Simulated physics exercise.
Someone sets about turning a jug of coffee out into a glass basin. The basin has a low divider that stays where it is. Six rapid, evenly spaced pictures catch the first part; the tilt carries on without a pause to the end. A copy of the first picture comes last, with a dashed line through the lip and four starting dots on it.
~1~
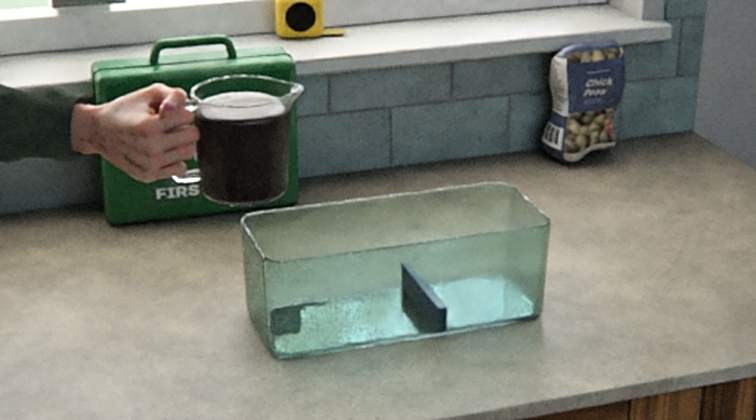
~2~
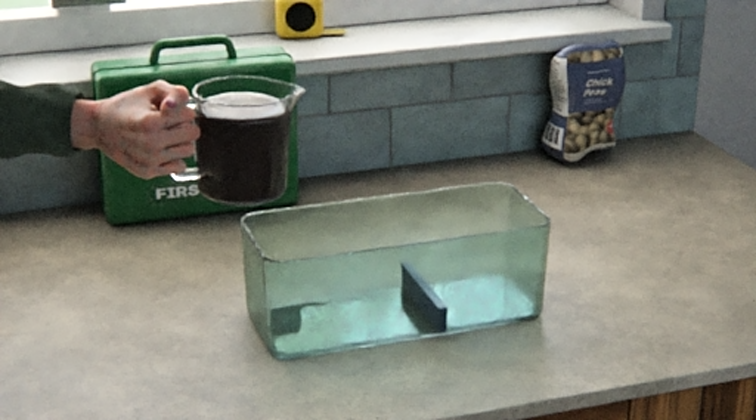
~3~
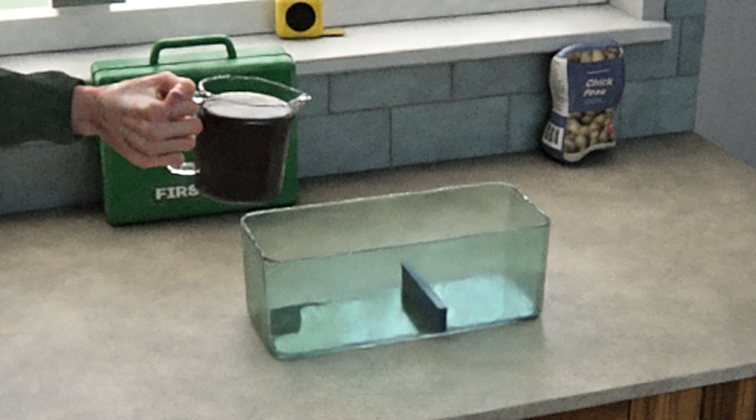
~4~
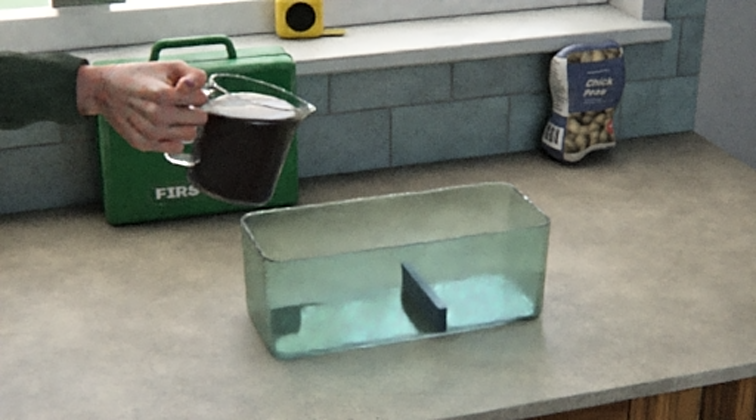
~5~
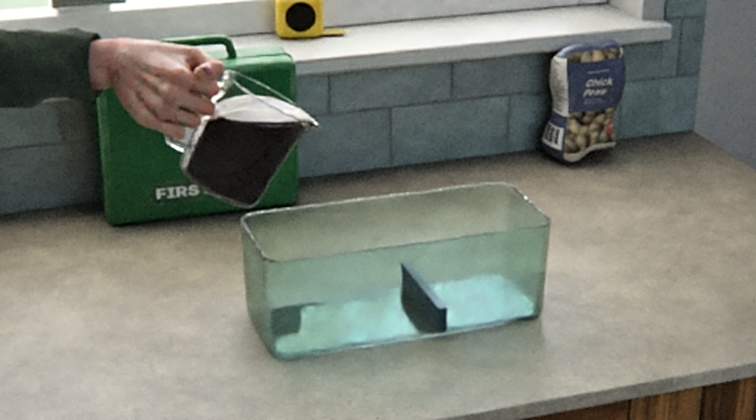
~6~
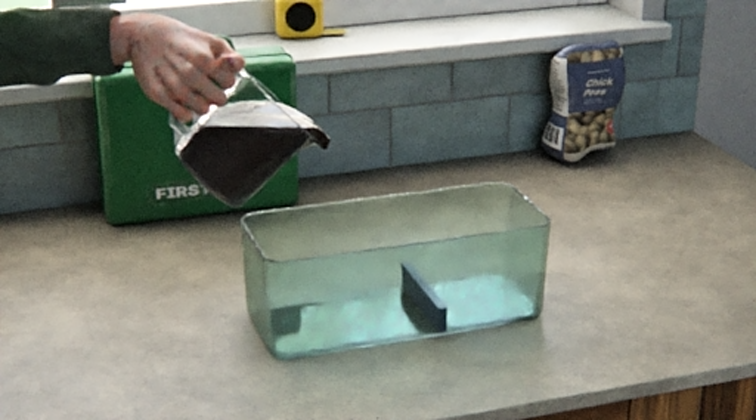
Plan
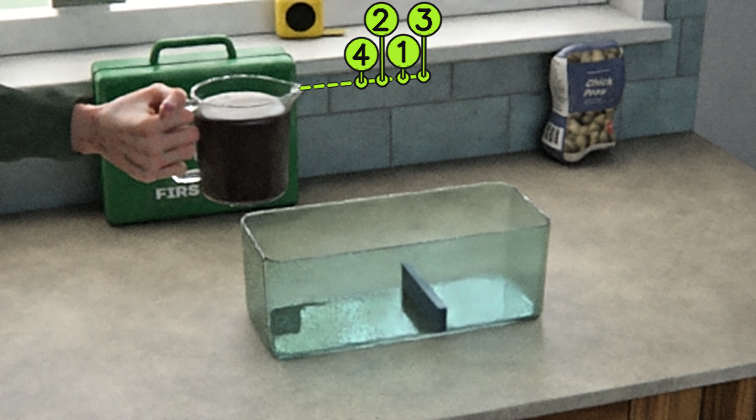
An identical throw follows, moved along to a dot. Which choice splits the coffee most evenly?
Spot 2 does it best.
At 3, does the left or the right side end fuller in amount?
The right side.
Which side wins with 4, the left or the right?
More ends on the left.
On the marked copy, 1 at (403, 77); 2 at (382, 79); 3 at (423, 75); 4 at (361, 82).
With 1, about 28 % ends left of the wall and 70 % right of it.
With 2, about 50 % ends left of the wall and 49 % right of it.
With 3, about 19 % ends left of the wall and 78 % right of it; 3 % is lost outside.
With 4, about 73 % ends left of the wall and 24 % right of it; 3 % is lost outside.
